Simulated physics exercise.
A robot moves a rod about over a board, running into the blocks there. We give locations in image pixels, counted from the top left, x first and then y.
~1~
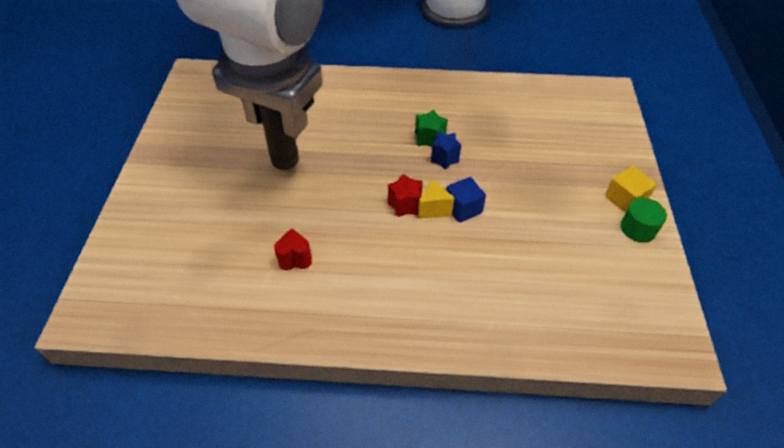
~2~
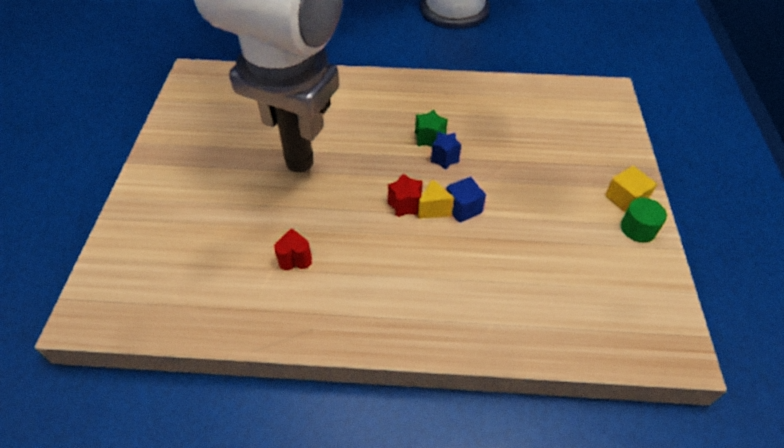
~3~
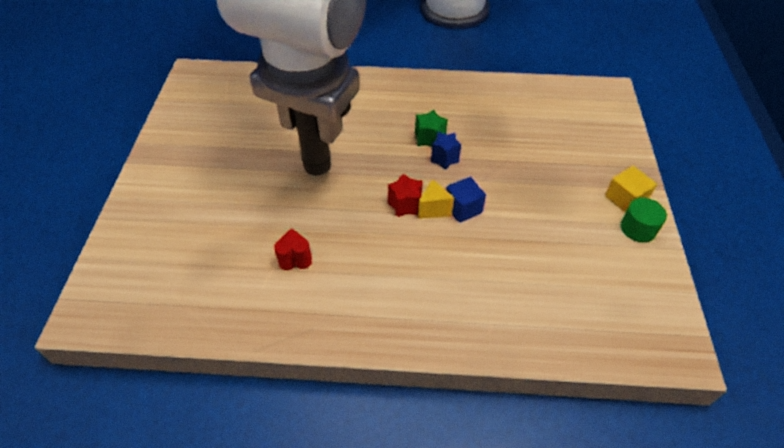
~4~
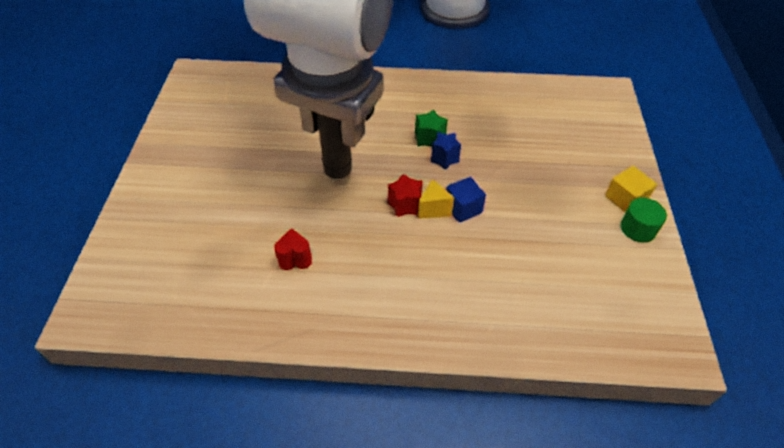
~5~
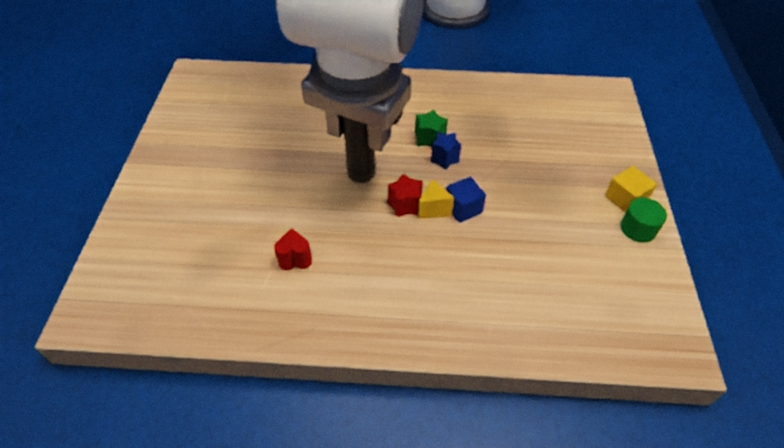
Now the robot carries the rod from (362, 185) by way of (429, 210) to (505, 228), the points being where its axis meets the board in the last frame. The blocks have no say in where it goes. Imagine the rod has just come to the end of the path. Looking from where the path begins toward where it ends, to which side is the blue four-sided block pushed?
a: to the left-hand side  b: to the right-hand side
I'll go with a - to the left-hand side.
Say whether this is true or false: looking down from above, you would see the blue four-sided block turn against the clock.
True
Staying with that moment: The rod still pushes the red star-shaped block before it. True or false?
False.
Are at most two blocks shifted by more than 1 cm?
No, that is not how it ends up.
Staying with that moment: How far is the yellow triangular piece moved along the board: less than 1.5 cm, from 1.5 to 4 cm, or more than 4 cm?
Of the three bands, it's over 4 cm.
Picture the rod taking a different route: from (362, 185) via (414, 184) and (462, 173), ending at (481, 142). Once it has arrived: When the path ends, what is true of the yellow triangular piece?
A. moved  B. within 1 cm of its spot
(A)
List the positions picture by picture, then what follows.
Rod tip at (285, 161); block tops, red star-shaped block at (406, 187); yellow triangular piece at (436, 193); blue star-shaped block at (447, 141); blue four-sided block at (466, 190), in the first frame.
Rod at (300, 163); blocks unchanged, in the second frame.
Rod at (318, 166); blocks unchanged, in the third frame.
Rod at (338, 169); blocks unchanged, in the fourth frame.
Rod at (362, 173); red star-shaped block at (406, 187); yellow triangular piece at (436, 193); blue star-shaped block at (447, 141); blue four-sided block at (466, 190), in the fifth frame.
The first path, step by step. One third of the way, rod at (407, 191); red star-shaped block at (426, 201); yellow triangular piece at (452, 206), turned 10° anticlockwise; blue four-sided block at (470, 190).
Two thirds of the way, rod at (456, 206); red star-shaped block at (470, 221), turned 20° clockwise; yellow triangular piece at (496, 231); blue four-sided block at (489, 190), turned 30° anticlockwise.
At the end, rod at (508, 217); red star-shaped block at (497, 231), turned 70° clockwise; yellow triangular piece at (516, 253), turned 35° clockwise; blue star-shaped block in place; blue four-sided block at (518, 188), turned 110° anticlockwise.
